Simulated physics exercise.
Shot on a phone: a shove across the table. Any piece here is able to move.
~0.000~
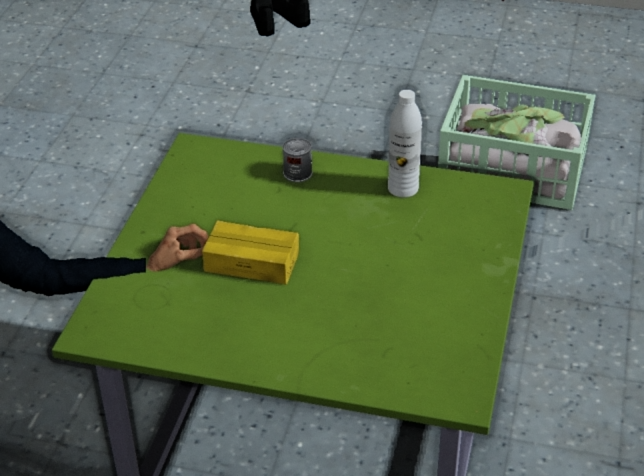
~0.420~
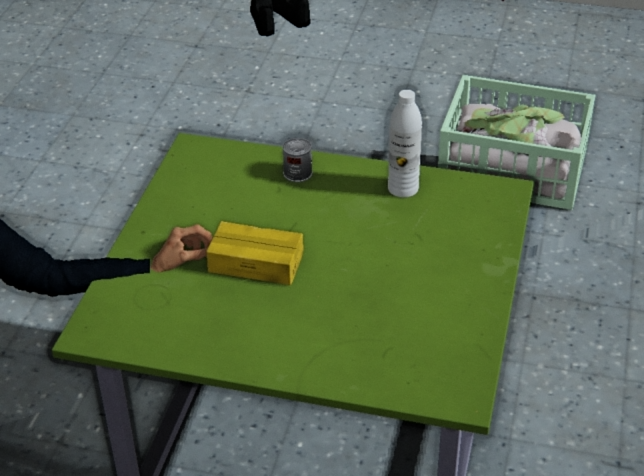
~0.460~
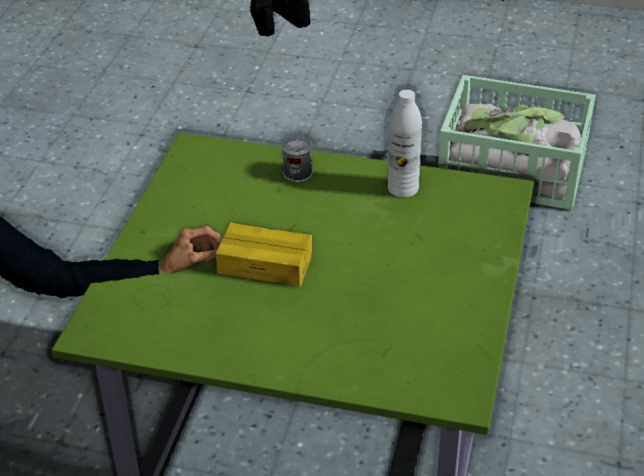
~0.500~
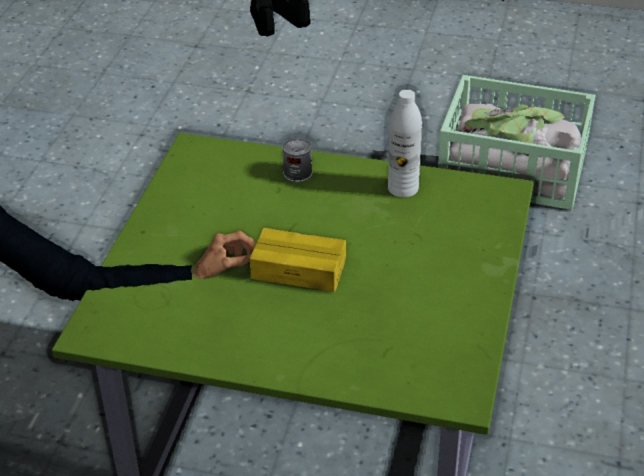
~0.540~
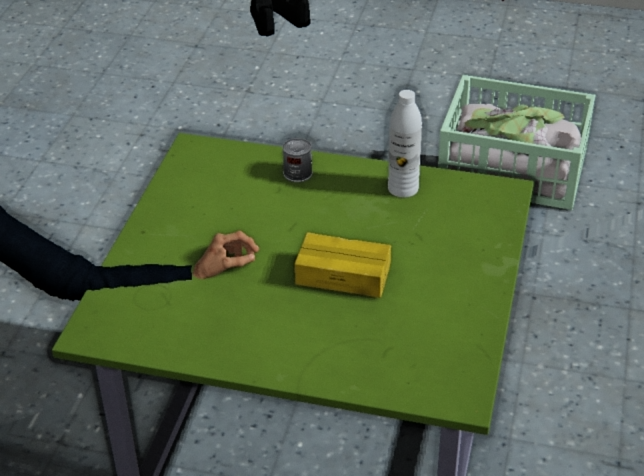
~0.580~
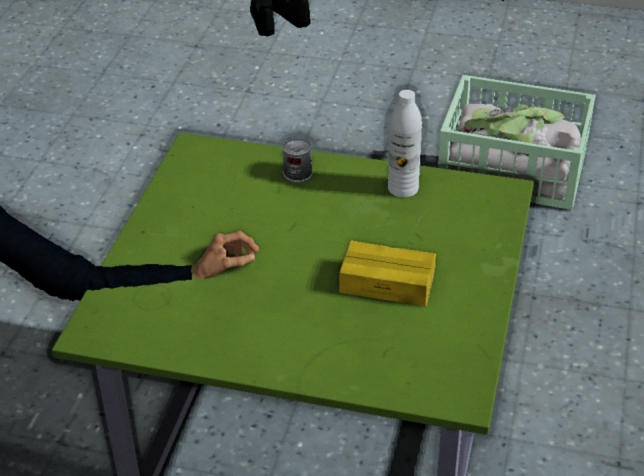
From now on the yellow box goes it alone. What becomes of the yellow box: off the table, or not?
I predict it will be down off the table.
After 0.78 s, yellow box now off the table.
After 0.98 s, things are still on the move.
After 1.18 s, as before.
In the end (1.3 s), off the table, yellow box.
